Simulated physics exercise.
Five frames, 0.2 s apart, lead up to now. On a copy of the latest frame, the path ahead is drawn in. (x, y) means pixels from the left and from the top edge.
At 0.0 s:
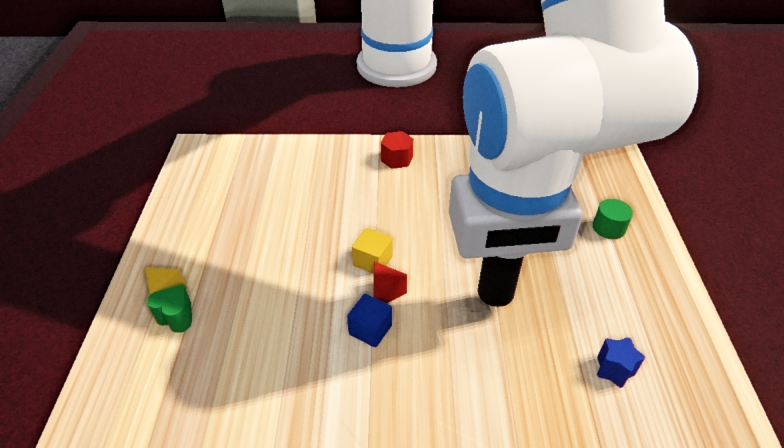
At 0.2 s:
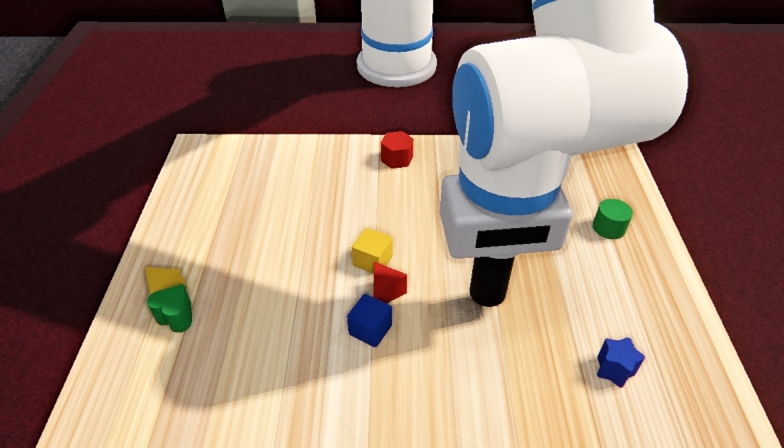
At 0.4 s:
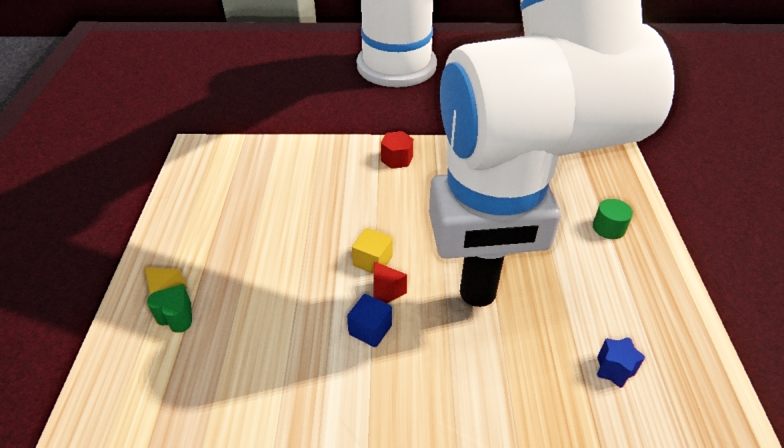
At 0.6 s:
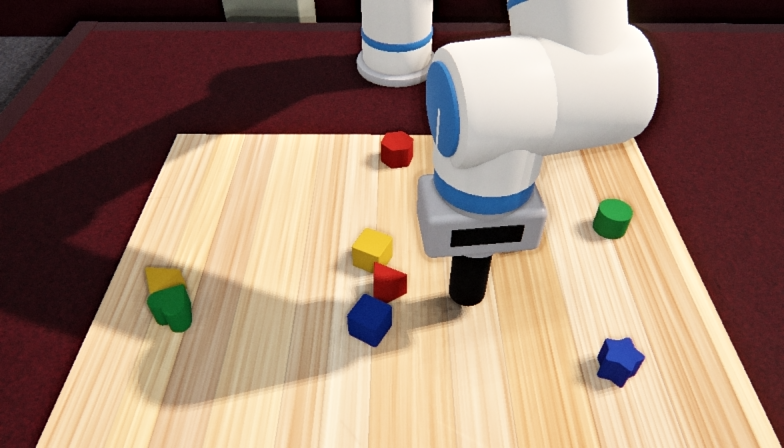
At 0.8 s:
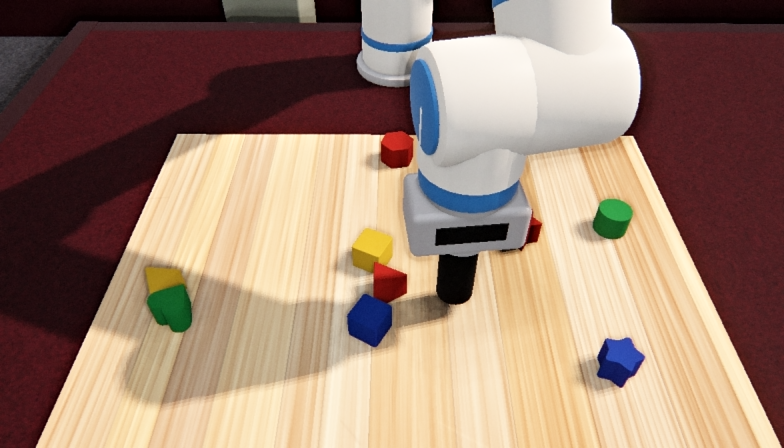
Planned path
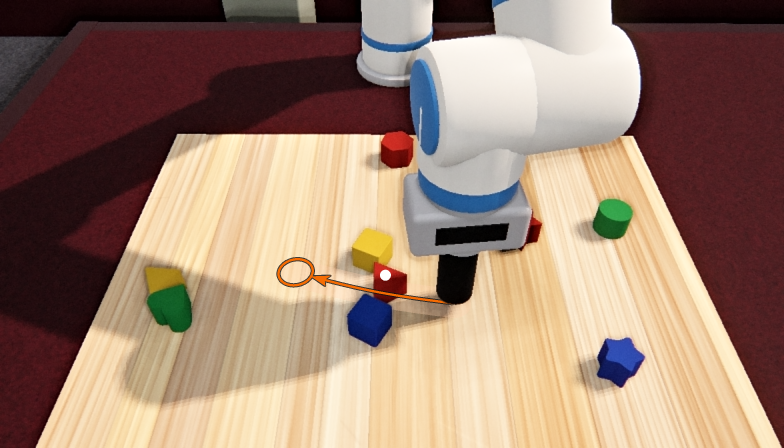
A white and blue robot arm with a black rod slides slowly left over a pale wooden board, seen from above by a still camera. Near the middle sit a yellow cube, a red three-sided block and a blue cube, with yellow and green pieces at left, and a green cylinder and blue star at right. The blocks stay still, while a red piece comes into view behind the arm.
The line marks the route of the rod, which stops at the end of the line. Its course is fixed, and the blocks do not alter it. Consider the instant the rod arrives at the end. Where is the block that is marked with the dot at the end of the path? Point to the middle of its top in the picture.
Final place: (265, 249).
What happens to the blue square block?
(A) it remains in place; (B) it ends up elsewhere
A.
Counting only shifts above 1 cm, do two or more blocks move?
No, that is not what happens.
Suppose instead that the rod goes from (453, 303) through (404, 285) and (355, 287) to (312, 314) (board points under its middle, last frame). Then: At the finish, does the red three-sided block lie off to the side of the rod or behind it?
No.
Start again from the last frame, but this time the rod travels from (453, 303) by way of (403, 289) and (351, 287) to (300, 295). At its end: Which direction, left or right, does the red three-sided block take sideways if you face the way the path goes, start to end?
The left.
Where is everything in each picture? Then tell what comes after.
In the first picture, lower end of the rod at (496, 293), tops of blocks, blue square block at (370, 311), yellow square block at (372, 242), red three-sided block at (385, 275).
In the second picture, rod at (488, 293), blocks as before.
In the third picture, rod at (478, 293), blocks as before.
In the fourth picture, rod at (467, 292), blocks as before.
In the fifth picture, rod at (454, 291), blue square block at (370, 311), yellow square block at (372, 242), red three-sided block at (385, 275).
The drawn path runs from (453, 303) over (398, 296) and (345, 285) to (296, 272); the dot is on the red three-sided block.
The first path, step by step. One third of the way, rod at (397, 283); red three-sided block at (369, 271), turned 45° anticlockwise.
Two thirds of the way, rod at (344, 273); red three-sided block at (315, 261), turned 45° anticlockwise.
At the end, rod at (293, 260); blue square block not moved; yellow square block not moved; red three-sided block at (265, 249), turned 50° anticlockwise.
